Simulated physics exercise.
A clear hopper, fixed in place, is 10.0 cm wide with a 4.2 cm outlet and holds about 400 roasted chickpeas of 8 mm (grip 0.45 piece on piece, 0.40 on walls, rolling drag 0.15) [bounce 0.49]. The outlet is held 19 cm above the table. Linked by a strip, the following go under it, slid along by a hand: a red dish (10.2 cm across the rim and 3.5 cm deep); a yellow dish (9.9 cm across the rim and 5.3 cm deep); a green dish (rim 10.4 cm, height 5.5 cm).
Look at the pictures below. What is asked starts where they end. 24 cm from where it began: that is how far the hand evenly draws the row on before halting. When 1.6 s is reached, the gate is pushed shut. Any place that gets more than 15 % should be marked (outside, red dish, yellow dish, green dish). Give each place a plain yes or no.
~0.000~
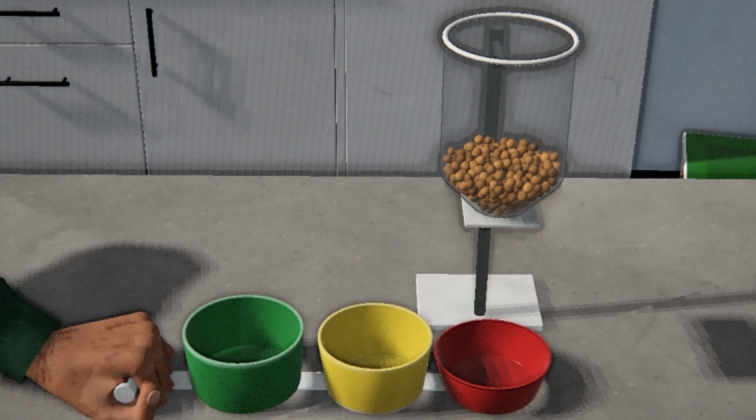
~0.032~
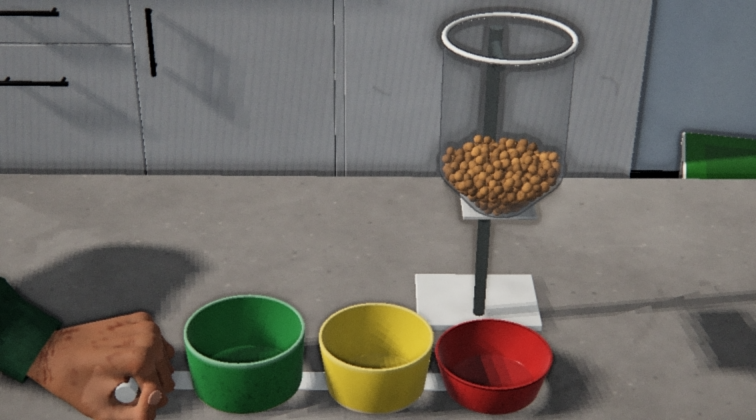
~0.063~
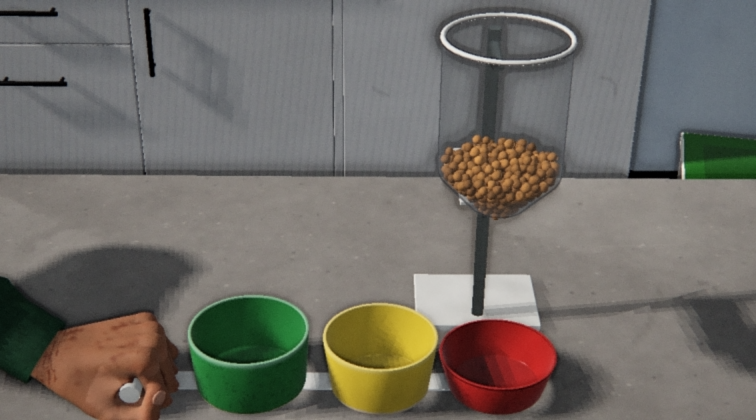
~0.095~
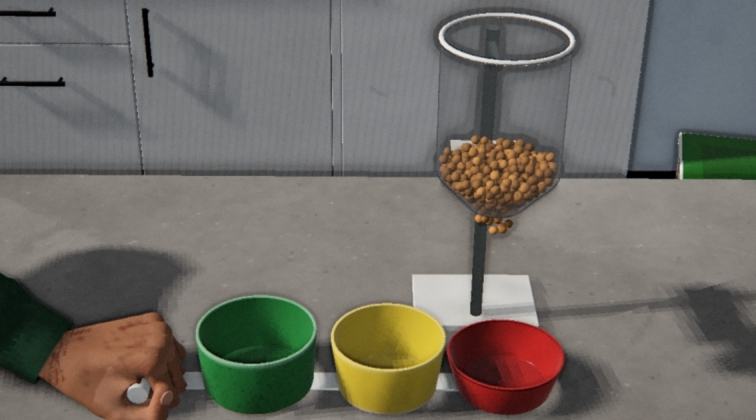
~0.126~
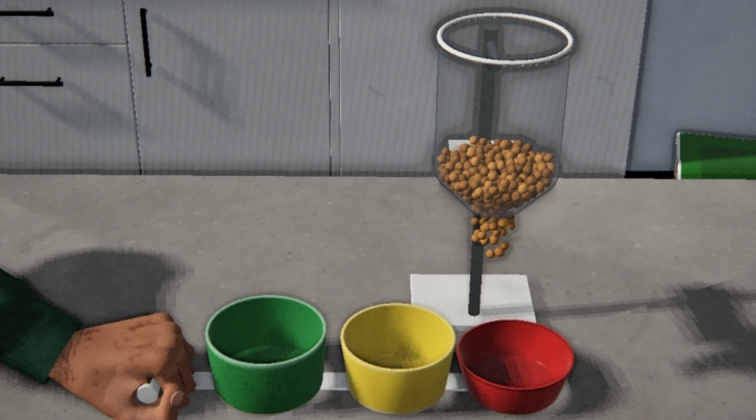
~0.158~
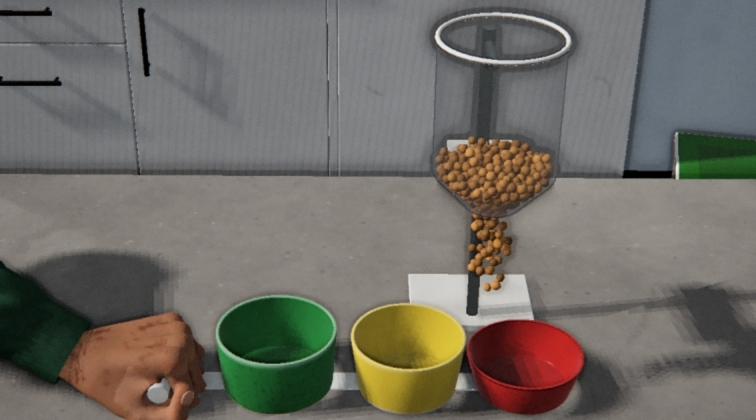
Place by place: Outside everything no, red dish no, yellow dish yes, green dish yes.
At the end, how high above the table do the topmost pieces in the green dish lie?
Roughly 2.5 cm.
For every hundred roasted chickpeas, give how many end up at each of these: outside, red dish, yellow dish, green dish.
Outside 5 %, red dish 5 %, yellow dish 35 %, green dish 55 %.
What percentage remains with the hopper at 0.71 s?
Some 20 per cent of the load.
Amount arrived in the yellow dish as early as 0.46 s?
Share at that time: About 30 per cent.
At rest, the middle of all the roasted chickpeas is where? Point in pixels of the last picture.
I'd put the centre roughly at pixel (532, 376).
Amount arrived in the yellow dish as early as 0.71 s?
35 per cent.
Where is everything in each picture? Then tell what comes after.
Dishes slid 0.0 cm; 0 pieces falling; top of the load at (514, 144); red dish at (493, 352); yellow dish at (375, 335); green dish at (243, 328), in the first frame.
Dishes slid 0.2 cm; 0 pieces falling; top of the load at (513, 144), in the second frame.
Dishes slid 0.7 cm; 0 pieces falling; top of the load at (511, 144), in the third frame.
Dishes slid 1.5 cm; 10 pieces falling; top of the load at (510, 144), in the fourth frame.
Dishes slid 2.5 cm; 31 pieces falling; top of the load at (508, 145), in the fifth frame.
Dishes slid 3.6 cm; 45 pieces falling; top of the load at (506, 145); red dish at (526, 352); yellow dish at (409, 335); green dish at (276, 329). They move about 33 cm a second, in the sixth frame.
After 0.46 s, hopper 50 %, yellow dish 30 %, in the air 10 %; middle of all pieces on or above the table near (503, 260).
After 0.71 s, green dish 20 %, outside 5 %, hopper 20 %, yellow dish 35 %, in the air 15 %; middle of all pieces on or above the table near (542, 316).
After 0.95 s, green dish 50 %, outside 5 %, yellow dish 35 %, in the air 5 %; middle of all pieces on or above the table near (557, 366).
After 1.17 s, green dish 55 %, outside 5 %, yellow dish 35 %; middle of all pieces on or above the table near (559, 375).
At rest (2.2 s), green dish 55 %, outside 5 %, hopper 0 %, red dish 5 %, yellow dish 35 %.
